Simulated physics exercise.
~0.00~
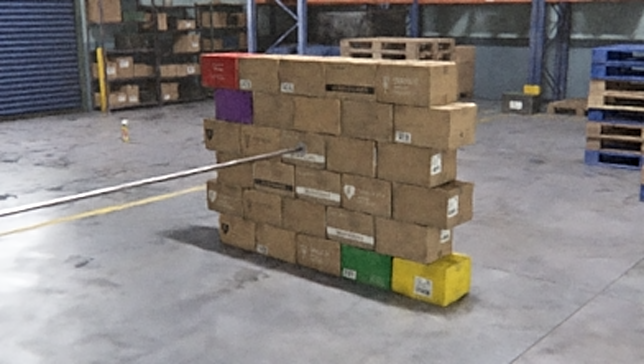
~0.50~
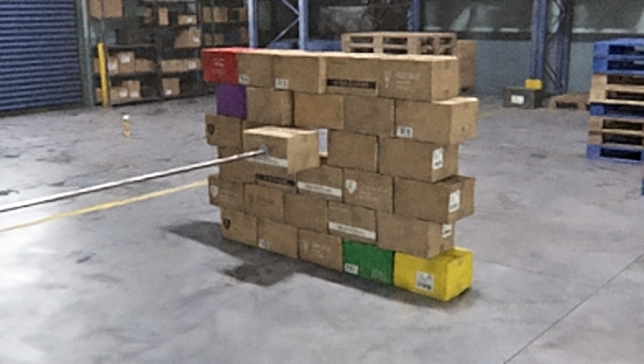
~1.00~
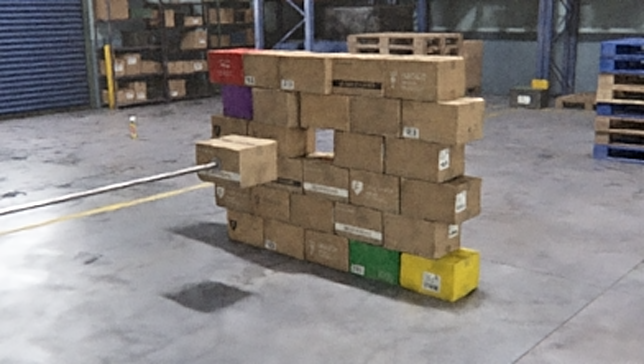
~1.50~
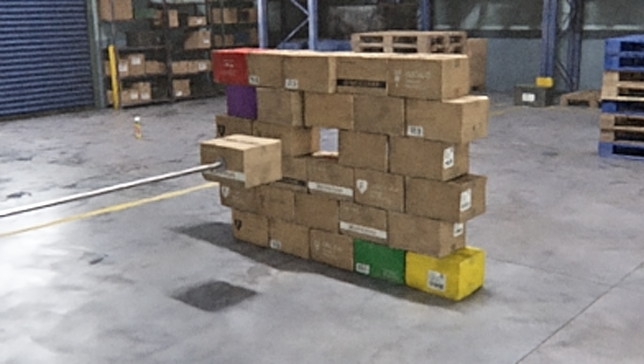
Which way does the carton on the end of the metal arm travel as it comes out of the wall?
It moves to the left, as the viewer sees it, as the arm draws it out of the wall.
